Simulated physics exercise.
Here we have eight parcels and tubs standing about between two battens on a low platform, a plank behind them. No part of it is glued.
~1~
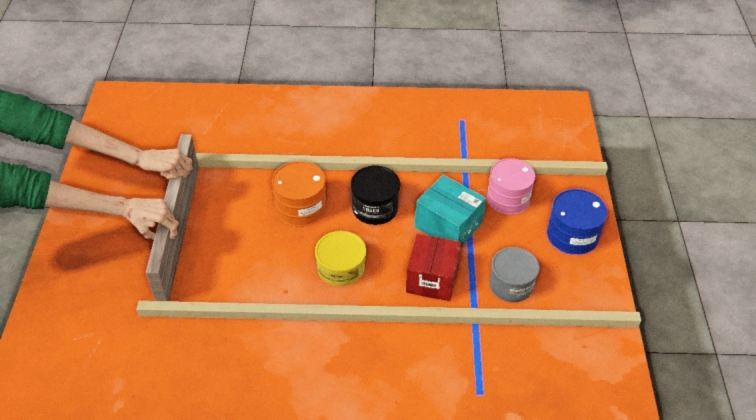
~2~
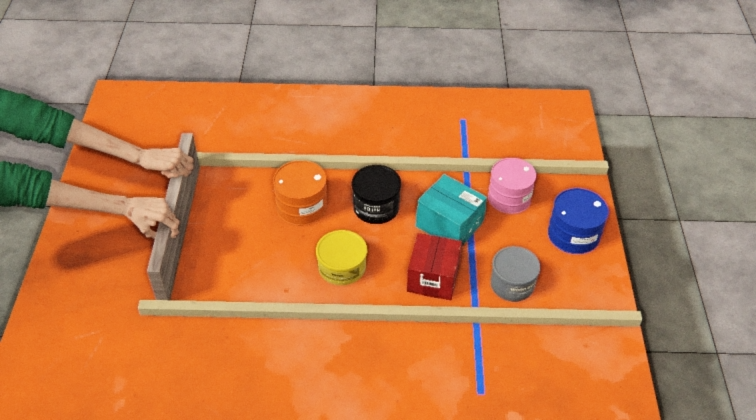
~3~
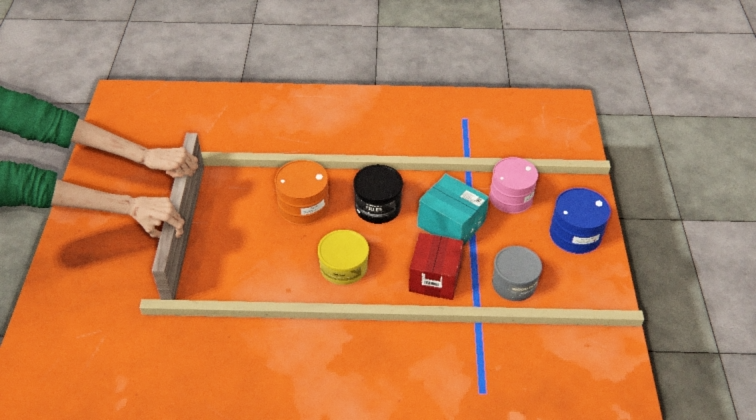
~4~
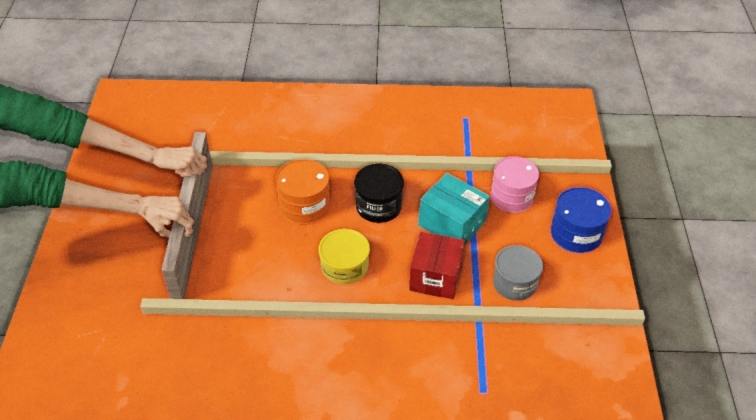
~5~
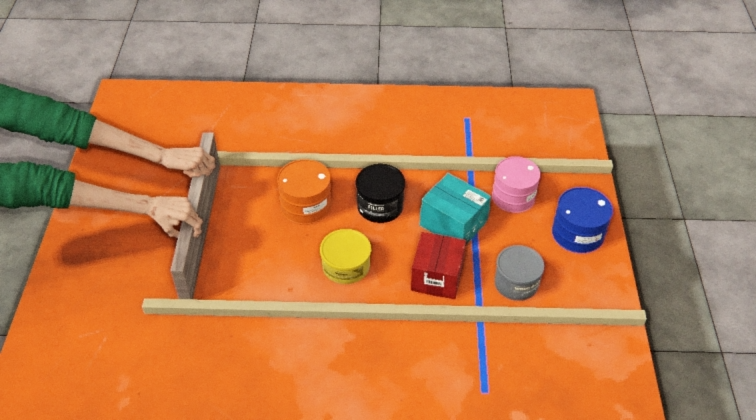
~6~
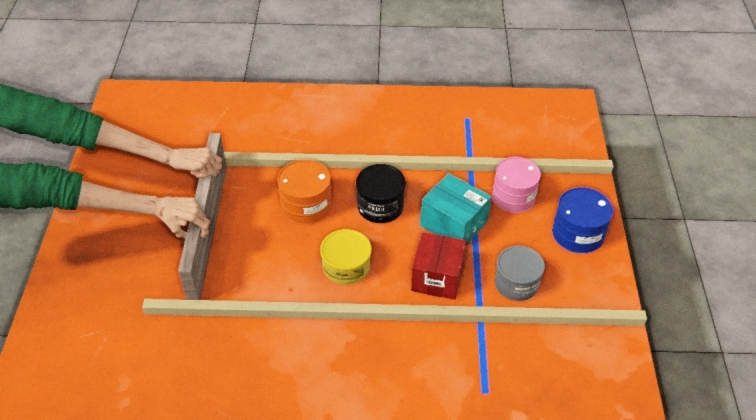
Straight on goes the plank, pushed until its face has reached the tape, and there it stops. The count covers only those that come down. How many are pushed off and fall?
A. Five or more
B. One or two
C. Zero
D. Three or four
Option C: Zero.
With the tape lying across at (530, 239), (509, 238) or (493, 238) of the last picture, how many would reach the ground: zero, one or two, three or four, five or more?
Three to four; either one or two; none.
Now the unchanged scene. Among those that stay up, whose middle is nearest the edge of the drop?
Answer: The pink canister.
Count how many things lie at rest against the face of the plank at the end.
Count: 2.
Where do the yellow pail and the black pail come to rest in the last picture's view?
Final positions - yellow pail around (503, 266), black pail around (548, 188).
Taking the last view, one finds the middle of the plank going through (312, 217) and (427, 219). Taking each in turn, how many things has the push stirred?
The count reaches 2 first and 7 second.
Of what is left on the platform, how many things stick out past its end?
0 in all.
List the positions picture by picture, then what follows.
Blue canister (576, 222); pink canister (511, 187); grey pail (513, 275); plank (175, 216); tape (470, 239), in the first picture.
Pink canister (512, 186); turquoise parcel (451, 212), in the second picture.
Grey pail (516, 274); black pail (378, 194), in the third picture.
Blue canister (580, 220); plank (190, 214), in the fourth picture.
Pink canister (516, 185); orange canister (305, 192), in the fifth picture.
Blue canister (582, 220); pink canister (516, 185); grey pail (519, 274); plank (205, 214); tape (475, 237), in the sixth picture.
Soon after, none off yet; blue canister at rest near (582, 220); pink canister at rest near (516, 185); grey pail at rest near (519, 274).
At rest, the number that fall off is zero.
